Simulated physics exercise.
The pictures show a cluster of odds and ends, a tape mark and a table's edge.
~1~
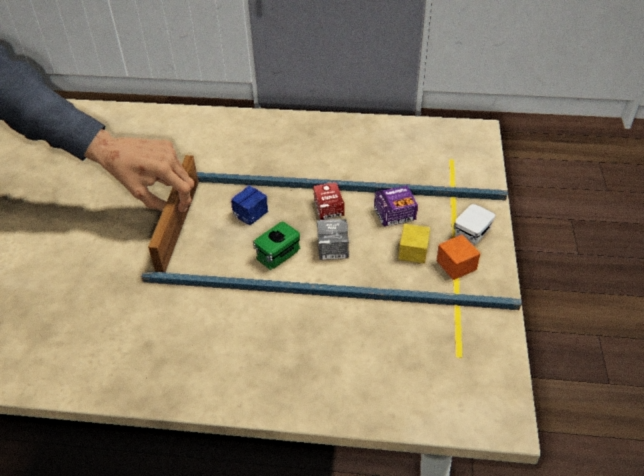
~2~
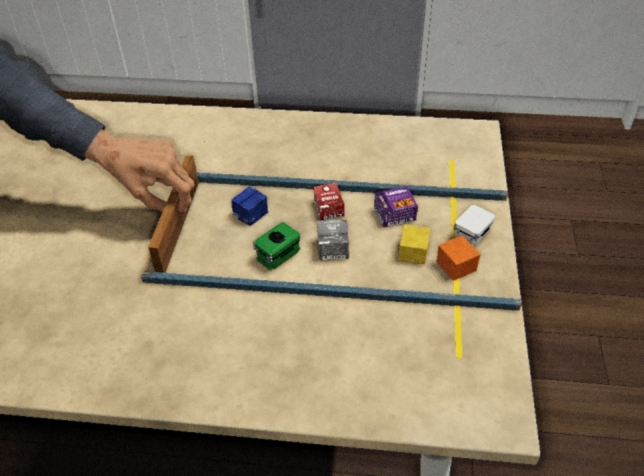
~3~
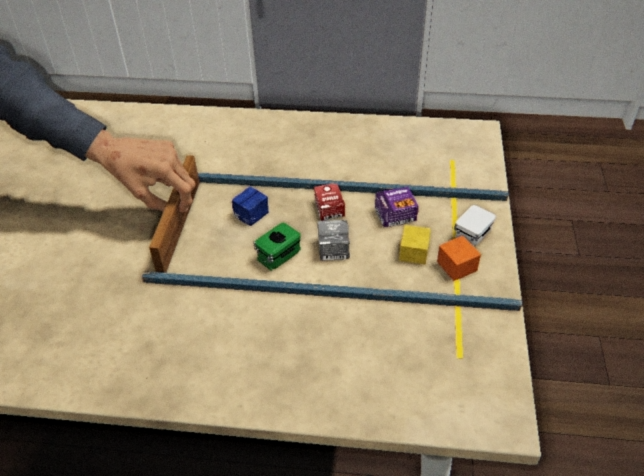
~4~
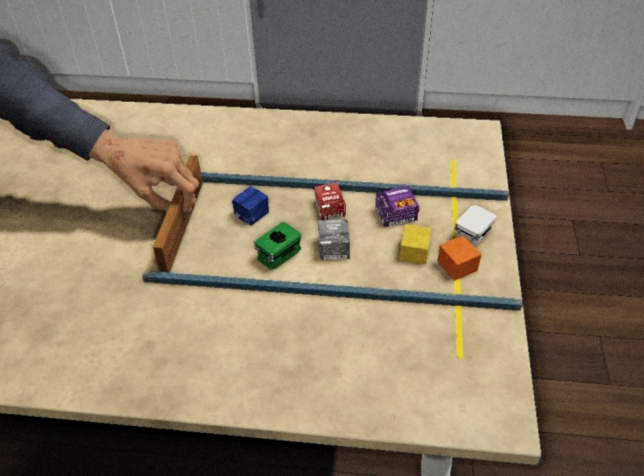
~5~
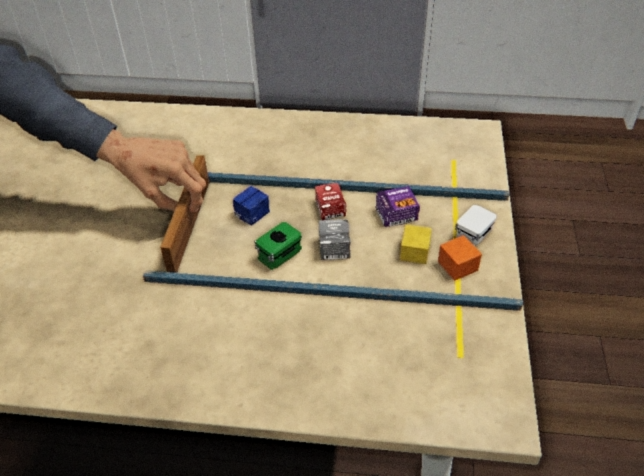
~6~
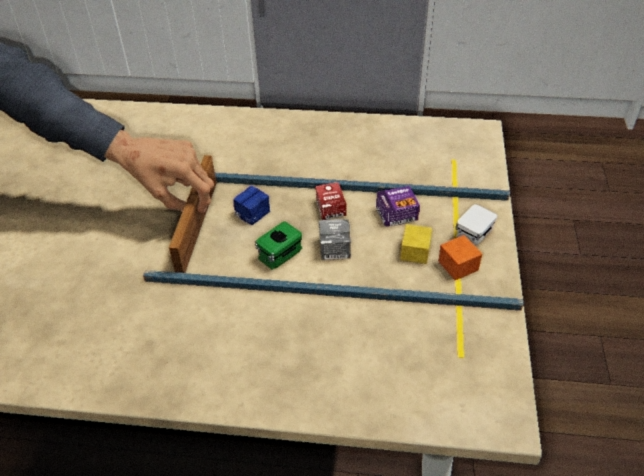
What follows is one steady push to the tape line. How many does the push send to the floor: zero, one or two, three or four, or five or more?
The number that fall off is three or four.
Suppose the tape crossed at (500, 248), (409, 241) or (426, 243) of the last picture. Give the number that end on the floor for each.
It would be 6, 0 and 1.
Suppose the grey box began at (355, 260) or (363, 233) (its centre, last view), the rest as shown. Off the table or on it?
In that order, it is kept; stays on.
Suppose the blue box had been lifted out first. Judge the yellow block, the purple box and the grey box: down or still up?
The yellow block falls, the purple box stays on, the grey box does not fall.
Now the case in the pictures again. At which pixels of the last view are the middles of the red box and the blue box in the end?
About (495, 208), and the other about (470, 215).
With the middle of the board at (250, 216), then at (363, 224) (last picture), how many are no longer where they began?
1 and 7.
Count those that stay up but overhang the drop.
It comes to 0.
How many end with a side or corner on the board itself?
In contact: 2.
Soon after, none off yet; white case at rest near (476, 226); orange block at rest near (460, 258); yellow block at rest near (416, 244).
Then, none off yet; white case moved about its own width near (510, 231); orange block moved about its own width near (509, 265); yellow block moved well along near (482, 245).
By the end, the number that fall off is three or four; fallen, purple box, yellow block, orange block and white case.
